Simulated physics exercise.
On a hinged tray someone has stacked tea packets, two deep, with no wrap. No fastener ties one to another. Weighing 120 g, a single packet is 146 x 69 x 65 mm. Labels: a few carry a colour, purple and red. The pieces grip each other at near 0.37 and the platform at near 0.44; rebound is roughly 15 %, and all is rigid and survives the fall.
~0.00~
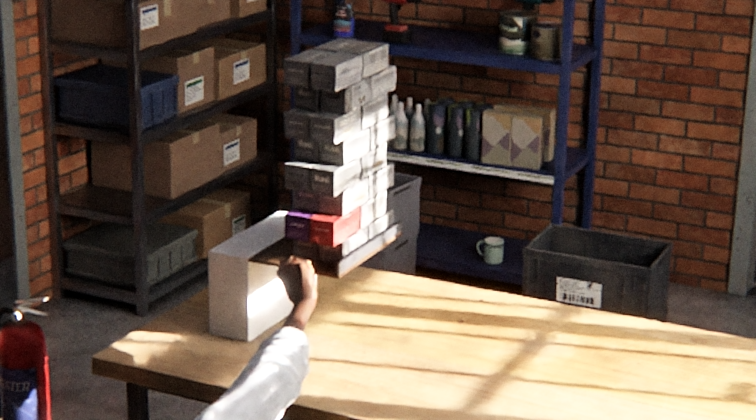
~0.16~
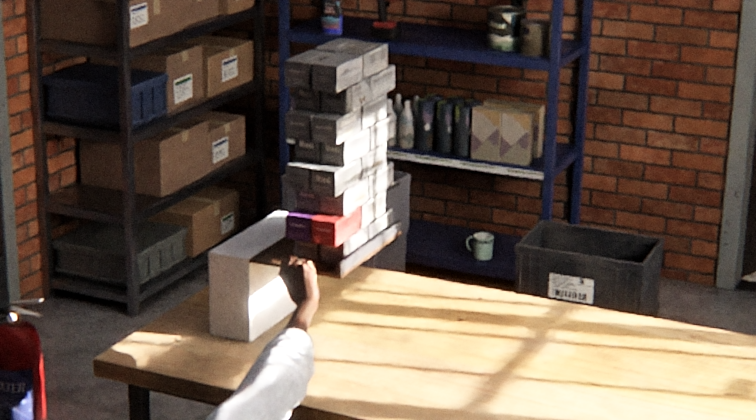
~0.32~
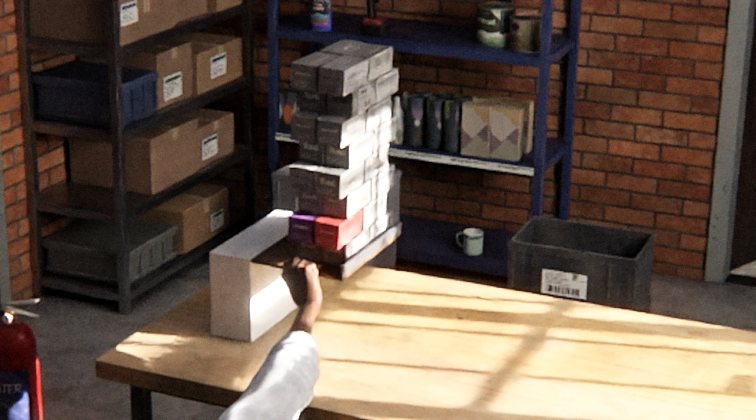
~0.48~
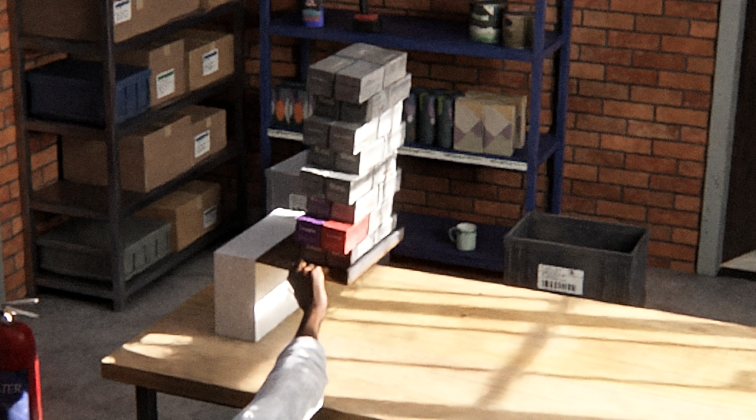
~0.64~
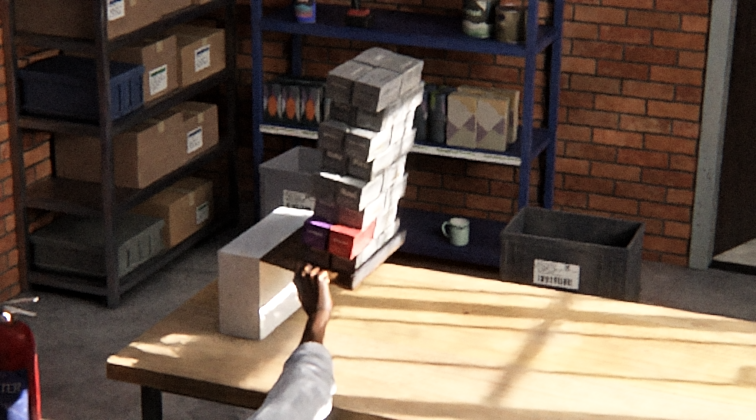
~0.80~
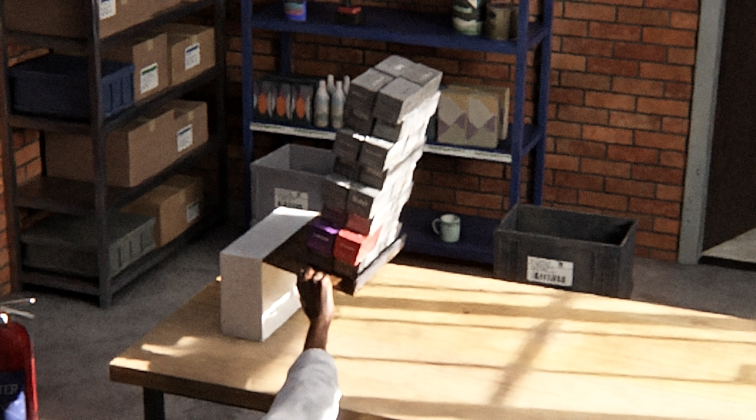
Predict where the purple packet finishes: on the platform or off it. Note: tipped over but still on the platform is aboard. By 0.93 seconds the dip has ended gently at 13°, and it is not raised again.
On the platform.
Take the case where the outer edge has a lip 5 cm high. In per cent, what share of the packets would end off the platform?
Then 80 per cent.
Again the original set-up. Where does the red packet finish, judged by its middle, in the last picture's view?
About (402, 341).
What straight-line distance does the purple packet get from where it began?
Roughly 7 cm.
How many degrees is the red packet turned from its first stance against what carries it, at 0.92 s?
Some 10 degrees.
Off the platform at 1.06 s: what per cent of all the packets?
60 %.
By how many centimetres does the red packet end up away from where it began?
Red 32.
By 0.92 s, slope 13°; 6 of the 32 packets off the platform; purple packet tilted 9°; red packet tilted 10°.
By 1.06 s, slope 13°; 20 of the 32 packets off the platform; purple packet tilted 26°; red packet tilted 27°.
By 1.22 s, slope 13°; 26 of the 32 packets off the platform; purple packet tilted 22°; red packet on its side.
By 1.40 s, slope 13°; 26 of the 32 packets off the platform; purple packet tilted 28°; red packet on its side.
When it is over (2.1 s), slope 13°; 26 of the 32 packets off the platform; purple packet tilted 28°; red packet on its side. In pixels of the last frame, middles, purple packet near (343, 236), red packet near (401, 341).
